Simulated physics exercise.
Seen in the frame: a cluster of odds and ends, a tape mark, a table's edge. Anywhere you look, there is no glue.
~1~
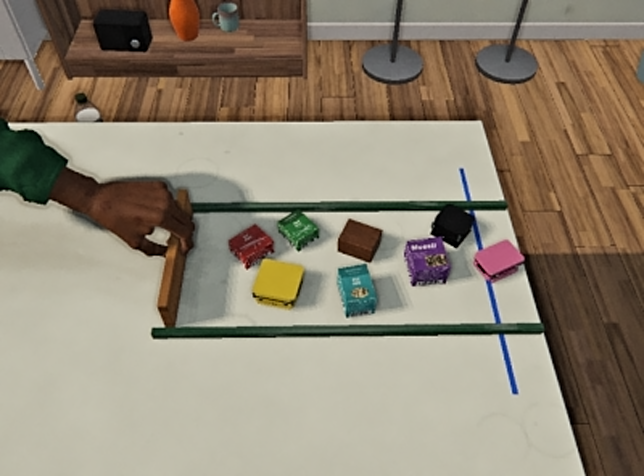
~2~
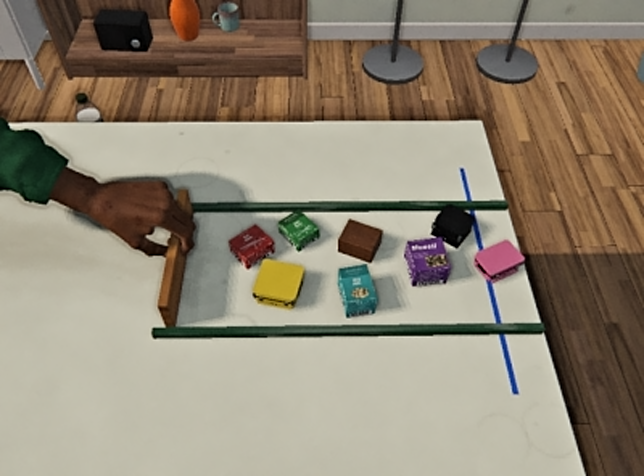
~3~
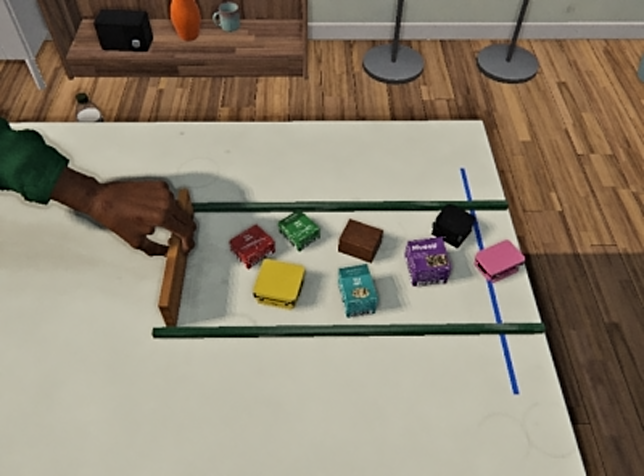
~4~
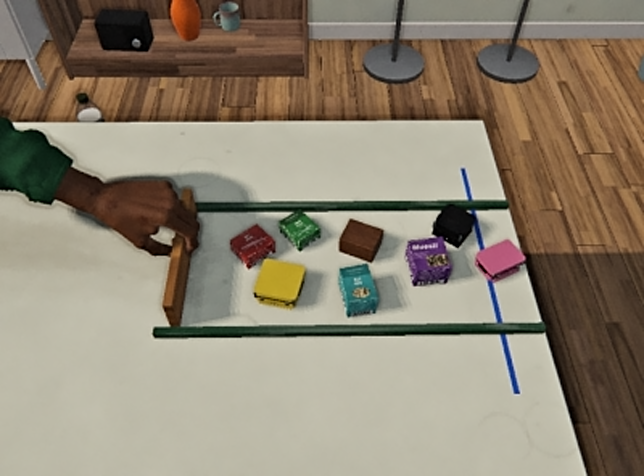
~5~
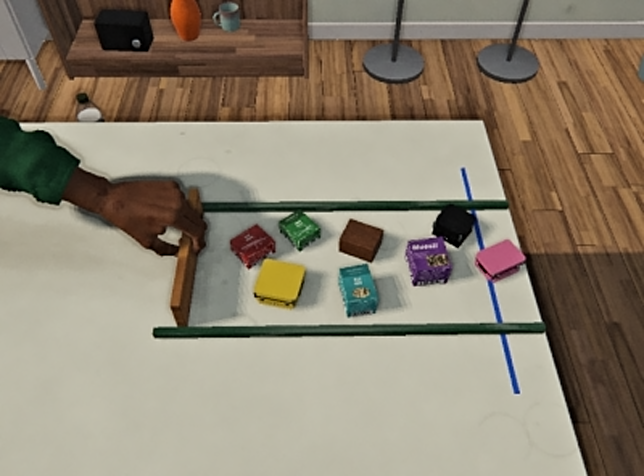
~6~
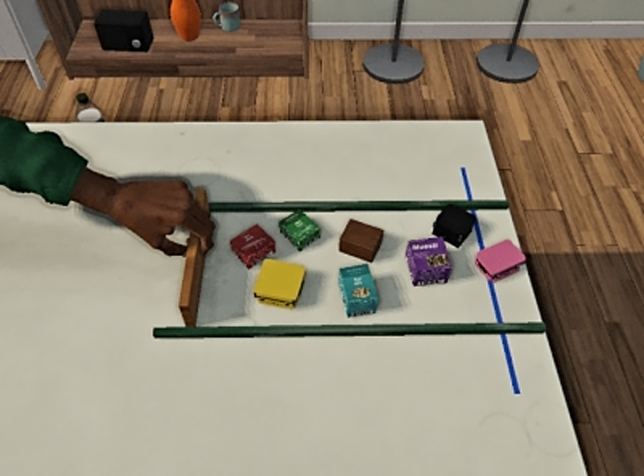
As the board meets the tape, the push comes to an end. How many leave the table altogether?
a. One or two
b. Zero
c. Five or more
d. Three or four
Option c: Five or more.
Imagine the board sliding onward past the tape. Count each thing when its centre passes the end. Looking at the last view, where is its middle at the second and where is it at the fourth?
At (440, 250) for the second, at (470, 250) for the fourth.
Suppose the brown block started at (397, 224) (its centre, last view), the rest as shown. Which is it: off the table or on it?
In that case it plunges.
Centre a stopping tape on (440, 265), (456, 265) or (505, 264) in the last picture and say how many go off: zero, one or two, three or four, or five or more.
Taking the tapes one after another, the count is one or two, then three to four, then more than four.
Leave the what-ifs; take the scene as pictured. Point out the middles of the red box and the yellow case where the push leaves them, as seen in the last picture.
Red box: About (499, 243); yellow case: About (513, 279).
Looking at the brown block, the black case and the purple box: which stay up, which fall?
Here's how it goes: The brown block goes down, the black case goes down and the purple box goes down.
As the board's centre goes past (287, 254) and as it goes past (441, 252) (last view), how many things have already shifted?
I count 3 first and 8 after.
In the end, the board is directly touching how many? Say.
Contact count: 3.
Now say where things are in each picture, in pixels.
The first picture shows pink case (497, 262); black case (452, 226); purple box (426, 262); board (177, 255); tape (485, 265).
The second picture shows black case (453, 226); turquoise box (357, 291).
The third picture shows purple box (427, 262); green box (299, 230).
The fourth picture shows pink case (499, 262); red box (253, 246).
The fifth picture shows black case (454, 226); yellow case (280, 285).
The sixth picture shows pink case (499, 261); black case (454, 226); purple box (428, 262); board (196, 255); tape (486, 264).
Soon after, none off yet; pink case at rest near (499, 261); black case at rest near (454, 226); purple box at rest near (428, 262).
After that, none off yet; pink case displaced a little near (520, 262); black case displaced about its own width near (476, 225); purple box displaced about its own width near (481, 260).
In the end, the number that fall off is five or more; gone, turquoise box, brown block, purple box, black case and pink case.
